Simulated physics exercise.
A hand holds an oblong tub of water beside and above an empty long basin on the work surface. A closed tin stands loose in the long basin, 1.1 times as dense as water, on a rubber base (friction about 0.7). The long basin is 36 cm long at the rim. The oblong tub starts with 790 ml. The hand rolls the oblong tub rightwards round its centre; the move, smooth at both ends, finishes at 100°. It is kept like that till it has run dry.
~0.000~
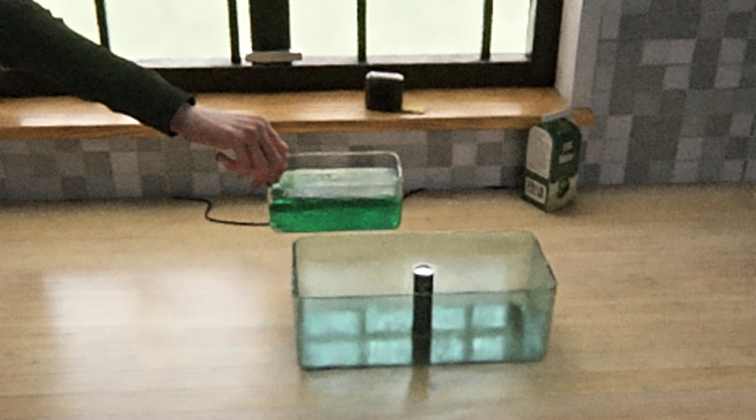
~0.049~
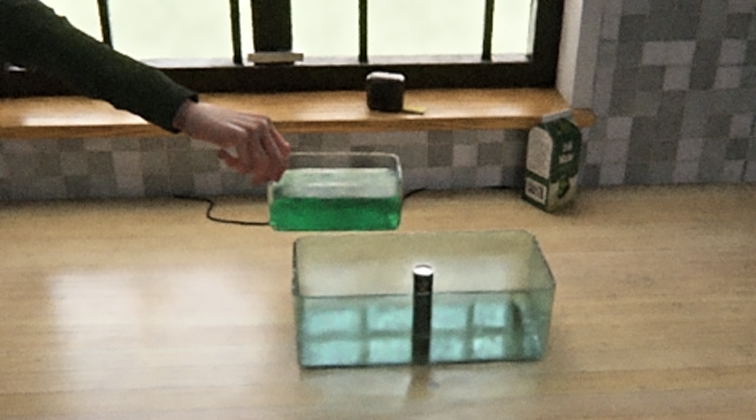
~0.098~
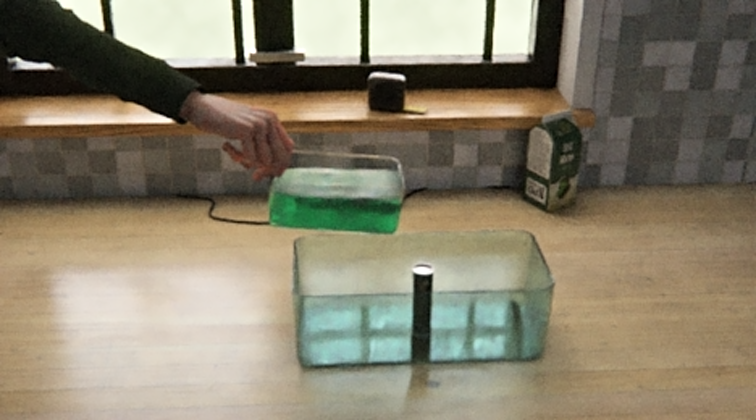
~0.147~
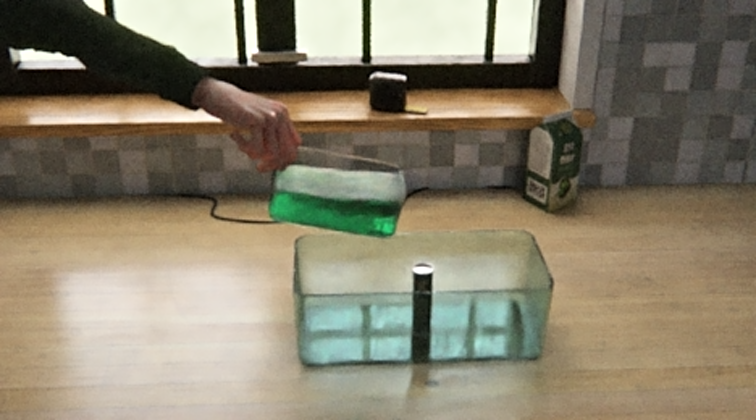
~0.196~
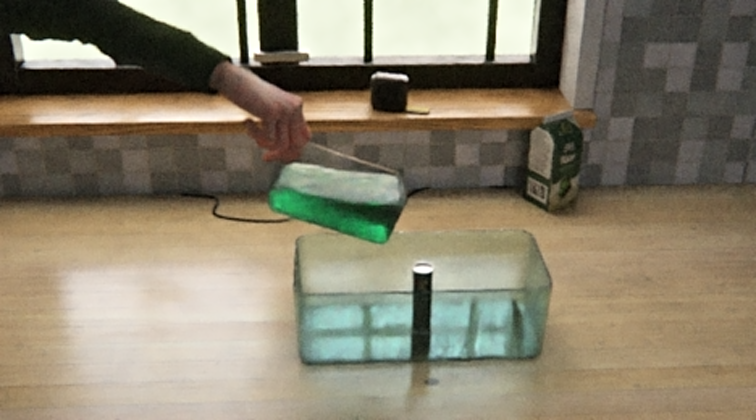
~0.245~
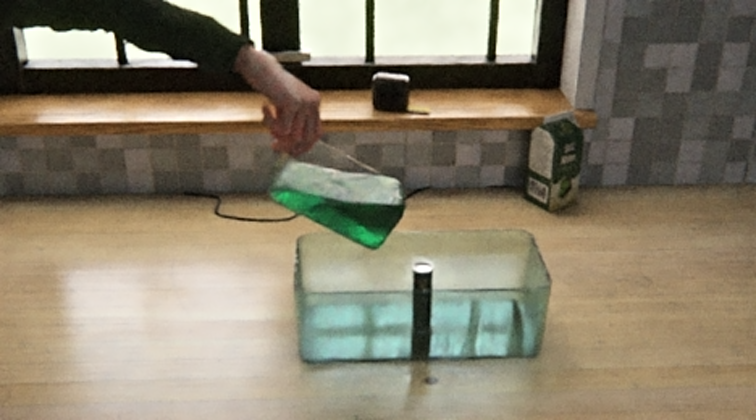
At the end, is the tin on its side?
The tin keeps standing.
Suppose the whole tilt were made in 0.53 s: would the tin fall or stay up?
The tin keeps standing.
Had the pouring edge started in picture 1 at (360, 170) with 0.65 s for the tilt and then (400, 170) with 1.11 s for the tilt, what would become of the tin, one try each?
First it topples; then it keeps standing.
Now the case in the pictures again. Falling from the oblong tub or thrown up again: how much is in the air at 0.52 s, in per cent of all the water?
Near 30 in a hundred.
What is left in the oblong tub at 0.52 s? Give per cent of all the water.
Near 16 in a hundred.
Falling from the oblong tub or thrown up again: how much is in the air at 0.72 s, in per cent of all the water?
Some 1 per cent.
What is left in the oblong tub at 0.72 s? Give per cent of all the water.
Some 3 per cent.
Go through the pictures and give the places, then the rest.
In the first frame, it leans 0°; its right rim is at (400, 169); the water meets the walls at (271, 184) and (398, 181); the long basin's rim runs from (293, 268) to (545, 259); the tin's top is at (424, 272).
In the second frame, it leans 1°; its right rim is at (400, 171); the water meets the walls at (271, 183) and (398, 182).
In the third frame, it leans 6°; its right rim is at (401, 175); the water meets the walls at (272, 182) and (398, 183).
In the fourth frame, it leans 12°; its right rim is at (402, 182); the water meets the walls at (274, 180) and (398, 186).
In the fifth frame, it leans 21°; its right rim is at (403, 191); the water meets the walls at (274, 177) and (401, 188).
In the sixth frame, it leans 31°; its right rim is at (401, 202); the water meets the walls at (275, 173) and (399, 193); 3 per cent is over the edge.
Then, 0.52 s in, the tilt is 90° and 15 per cent is still to pour; the tin stands where it began.
Then, 0.72 s in, the tilt is 100° and 3 per cent is still to pour; the tin stands where it began.
Then, 0.92 s in, the tilt is 100° and 1 per cent is still to pour; the tin stands where it began.
Then, 1.15 s in, the tilt is 100° and 0 per cent is still to pour; the tin stands where it began.
Finally, the tin stands where it began.
